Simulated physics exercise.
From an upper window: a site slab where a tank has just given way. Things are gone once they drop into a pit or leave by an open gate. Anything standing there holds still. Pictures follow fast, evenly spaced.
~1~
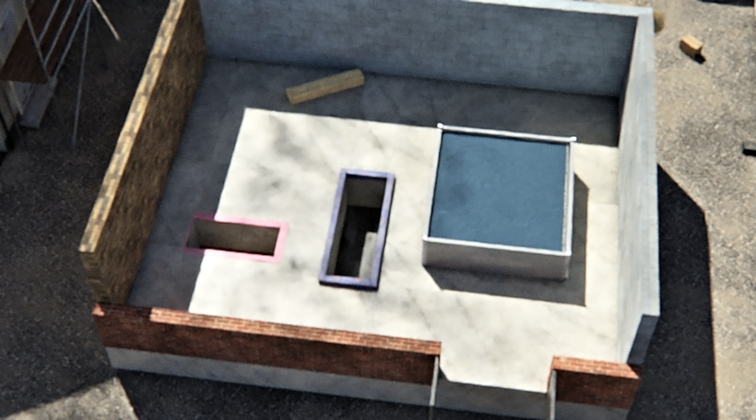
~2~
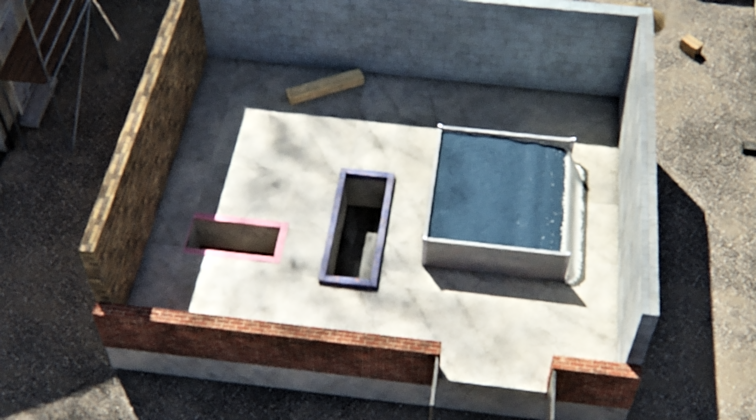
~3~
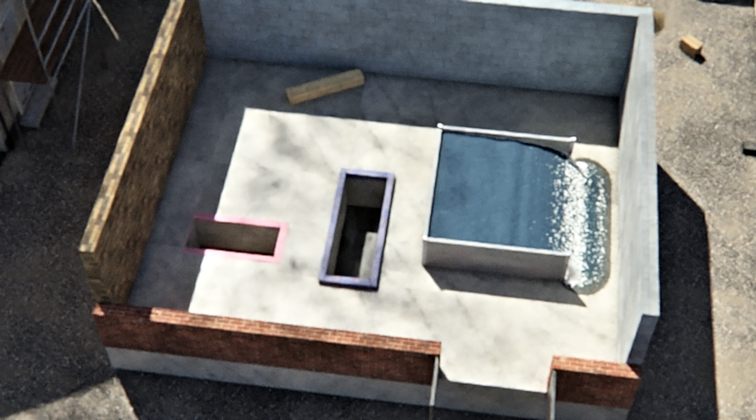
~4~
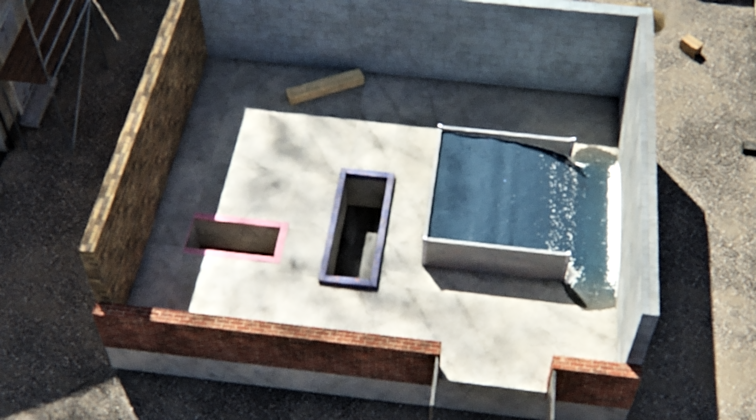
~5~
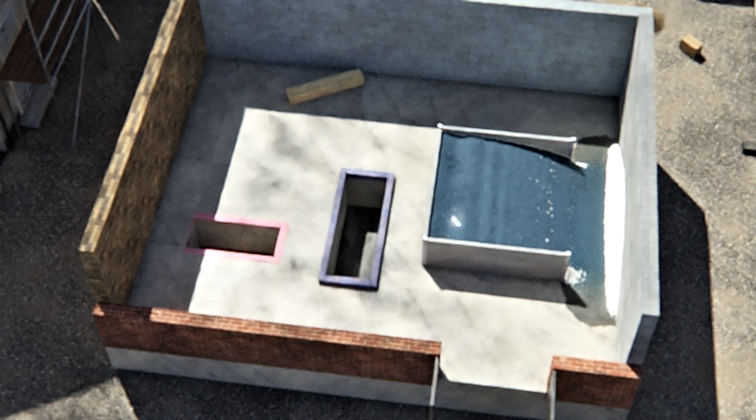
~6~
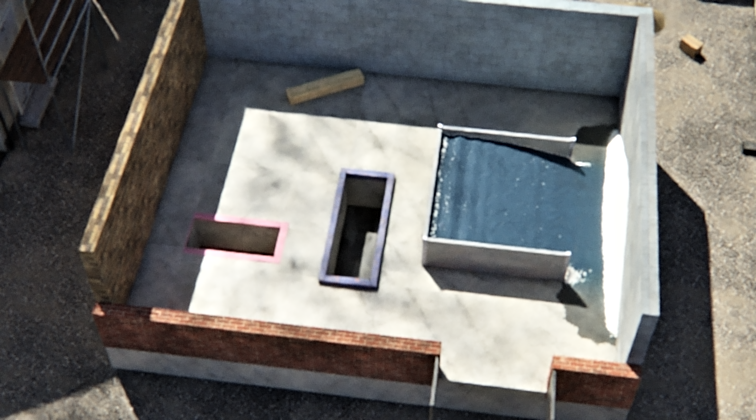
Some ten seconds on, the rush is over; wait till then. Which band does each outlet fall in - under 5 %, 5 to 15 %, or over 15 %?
My prediction: The gate will drain five to fifteen per cent inclusive. The pink pit will drain five to fifteen per cent inclusive. The blue pit will drain shy of five per cent.
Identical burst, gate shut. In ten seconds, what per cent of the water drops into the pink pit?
Pink pit, per cent: 14.
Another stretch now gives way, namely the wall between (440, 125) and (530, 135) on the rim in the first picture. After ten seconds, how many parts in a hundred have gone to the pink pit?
Approximate share, pink: 15 in a hundred.
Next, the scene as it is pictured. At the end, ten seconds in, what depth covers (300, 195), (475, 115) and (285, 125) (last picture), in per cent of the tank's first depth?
Roughly 4, 6 and 8 per cent, in turn.
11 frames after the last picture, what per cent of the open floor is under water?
Roughly 20 percent.
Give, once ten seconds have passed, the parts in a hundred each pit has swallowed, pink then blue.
The first holds 8 per cent and the second 0 per cent.
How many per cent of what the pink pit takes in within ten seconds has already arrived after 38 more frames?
Roughly 10 per cent.
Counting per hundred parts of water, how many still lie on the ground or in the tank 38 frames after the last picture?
I make it 90 per cent.
A moment on, water covers 15 % of the floor; the gate 0 %, the pink pit 0 %, the blue pit 0 %.
Next, water covers 20 % of the floor; the gate 1 %, the pink pit 0 %, the blue pit 0 %.
Then, water covers 50 % of the floor; the gate 5 %, the pink pit 0 %, the blue pit 0 %.
Later, water covers 90 % of the floor; the gate 9 %, the pink pit 1 %, the blue pit 0 %.
In the end, water covers 95 % of the floor; the gate 13 %, the pink pit 8 %, the blue pit 0 %.
